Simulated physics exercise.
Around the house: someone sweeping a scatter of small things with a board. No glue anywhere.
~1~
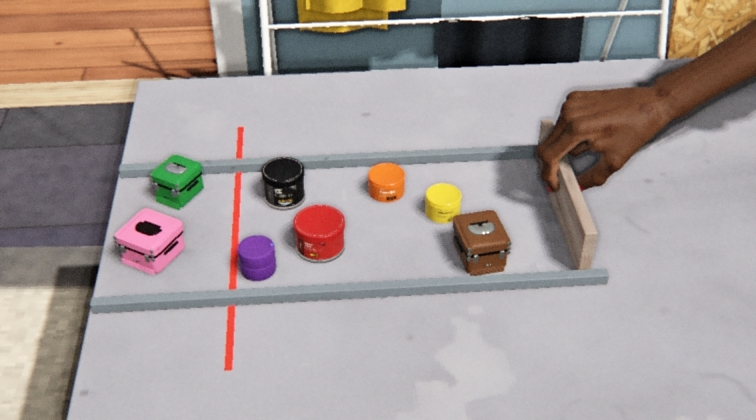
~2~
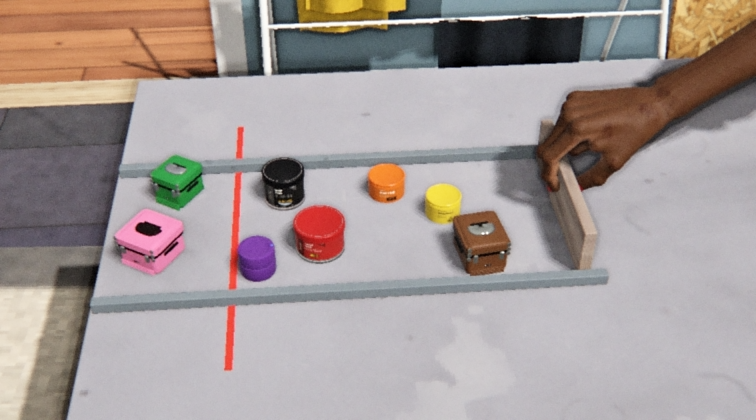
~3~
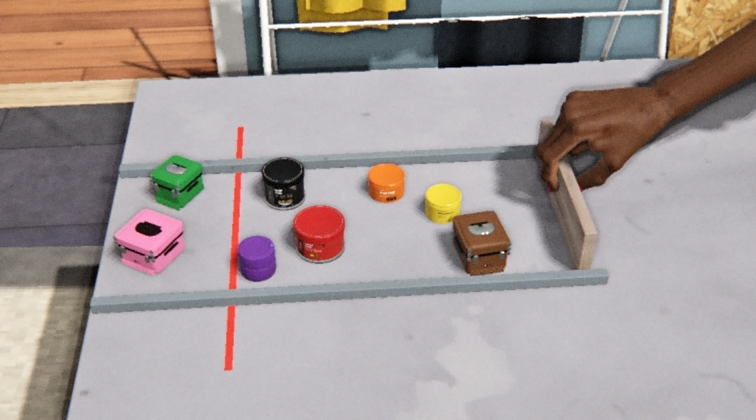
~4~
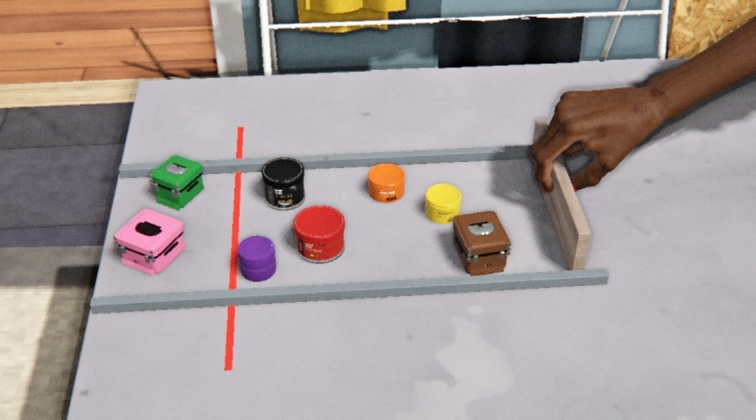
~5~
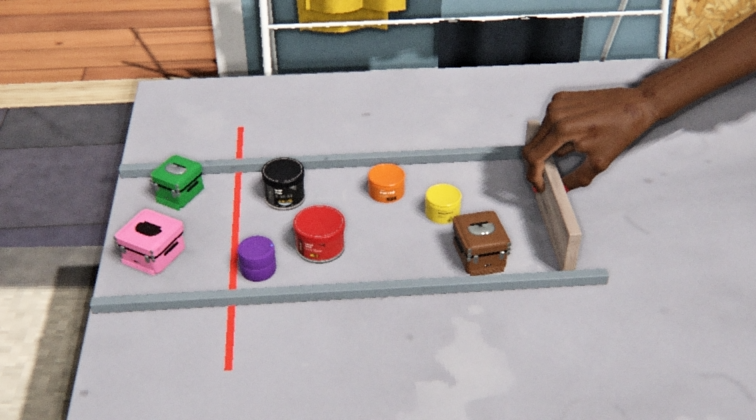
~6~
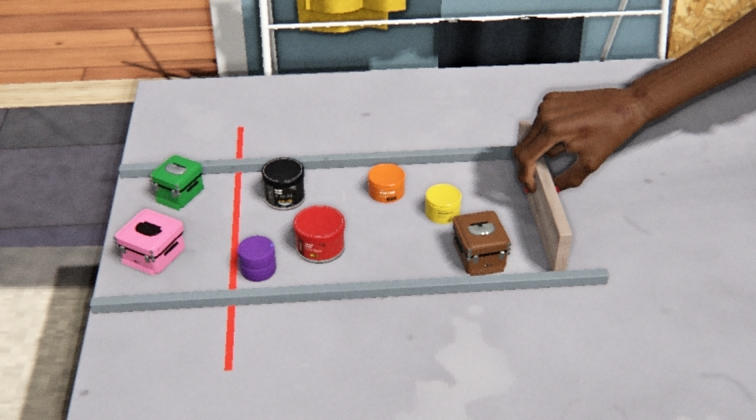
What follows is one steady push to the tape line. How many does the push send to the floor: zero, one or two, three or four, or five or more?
In the end the number that fall off is zero.
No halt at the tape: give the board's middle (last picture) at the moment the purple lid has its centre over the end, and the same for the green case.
About (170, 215), and (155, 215) for the other.
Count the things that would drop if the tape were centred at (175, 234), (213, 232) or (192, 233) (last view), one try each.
Try by try, 1, 1 and 1.
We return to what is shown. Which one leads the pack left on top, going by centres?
Foremost is the pink case.
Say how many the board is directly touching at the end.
3 of them.
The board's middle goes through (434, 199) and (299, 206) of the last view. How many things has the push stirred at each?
First 2, then 6.
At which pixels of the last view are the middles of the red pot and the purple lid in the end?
The red pot stops around (166, 235); the purple lid around (168, 272).
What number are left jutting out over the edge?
That would be 1.
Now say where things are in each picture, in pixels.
In the first frame, pink case (151, 242); green case (178, 182); purple lid (257, 259); board (564, 193); tape (235, 230).
In the second frame, green case (178, 182); orange tub (387, 183).
In the third frame, purple lid (257, 259); brown case (480, 242).
In the fourth frame, pink case (151, 242); yellow tub (443, 204).
In the fifth frame, green case (178, 182); black pot (284, 184).
In the sixth frame, pink case (151, 242); green case (178, 182); purple lid (257, 259); board (541, 194); tape (235, 230).
Early on, none off yet; pink case at rest near (151, 242); green case at rest near (178, 182); purple lid at rest near (257, 259).
Finally, the number that fall off is zero.
